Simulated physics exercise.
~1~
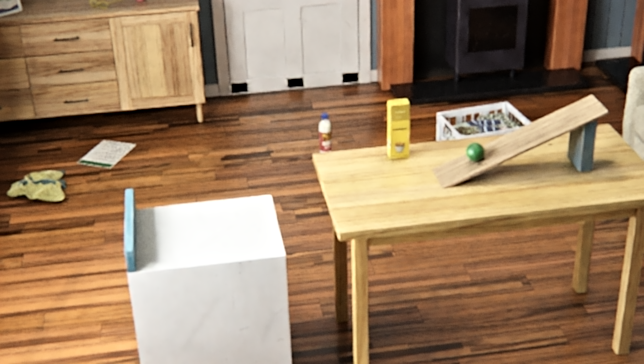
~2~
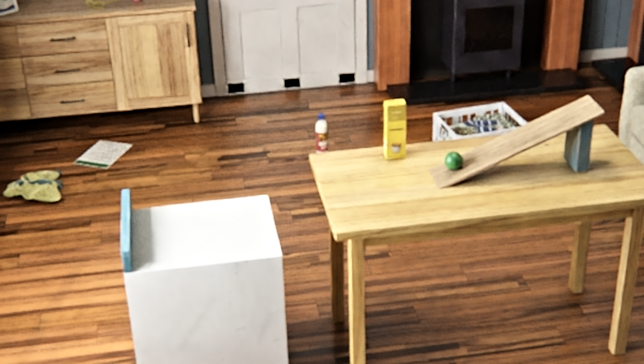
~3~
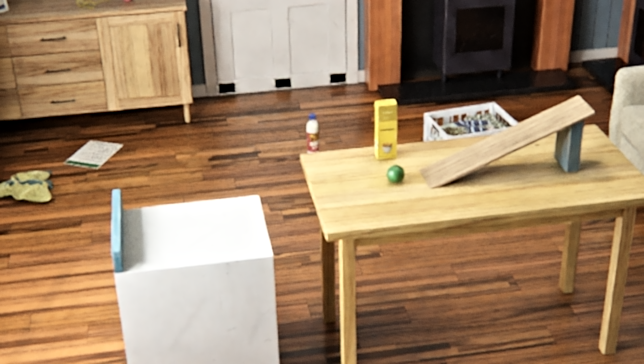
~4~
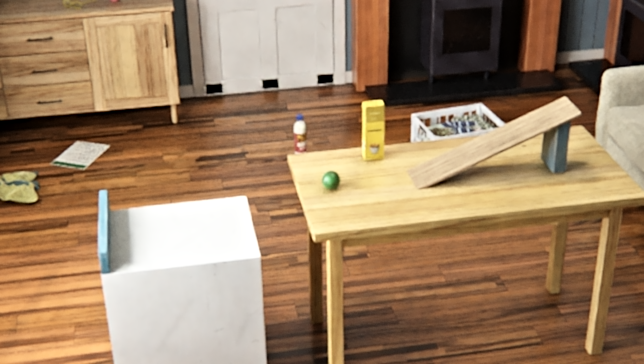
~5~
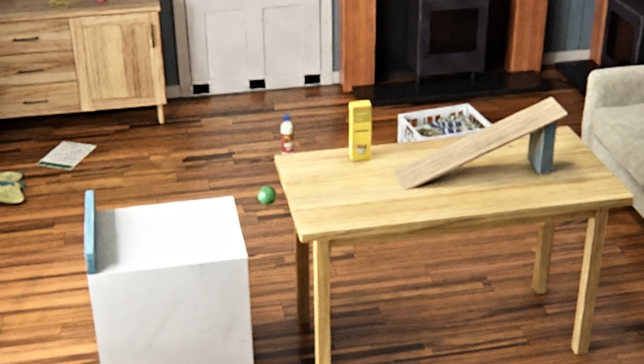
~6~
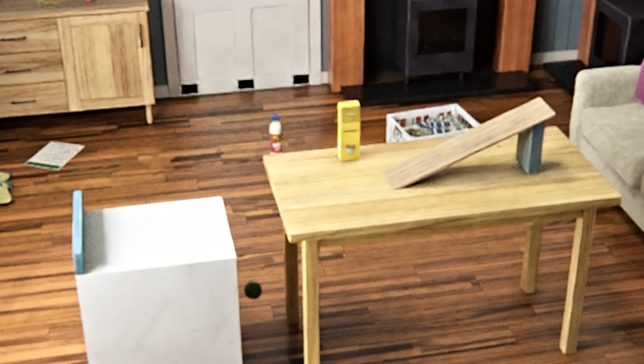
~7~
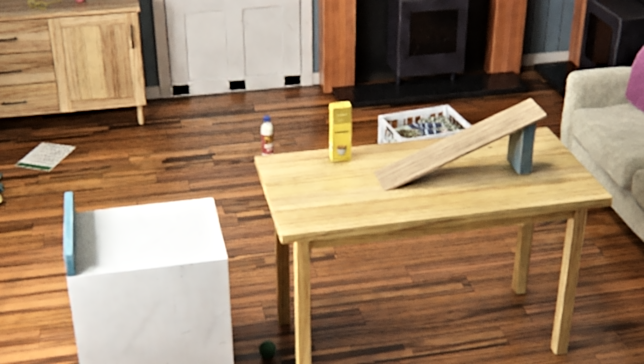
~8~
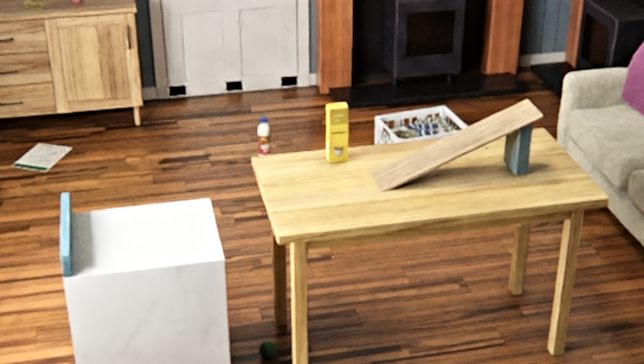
In a wood-floored living room, a green ball rolls left off a ramp, crosses the table past a yellow carton and drops into the gap.
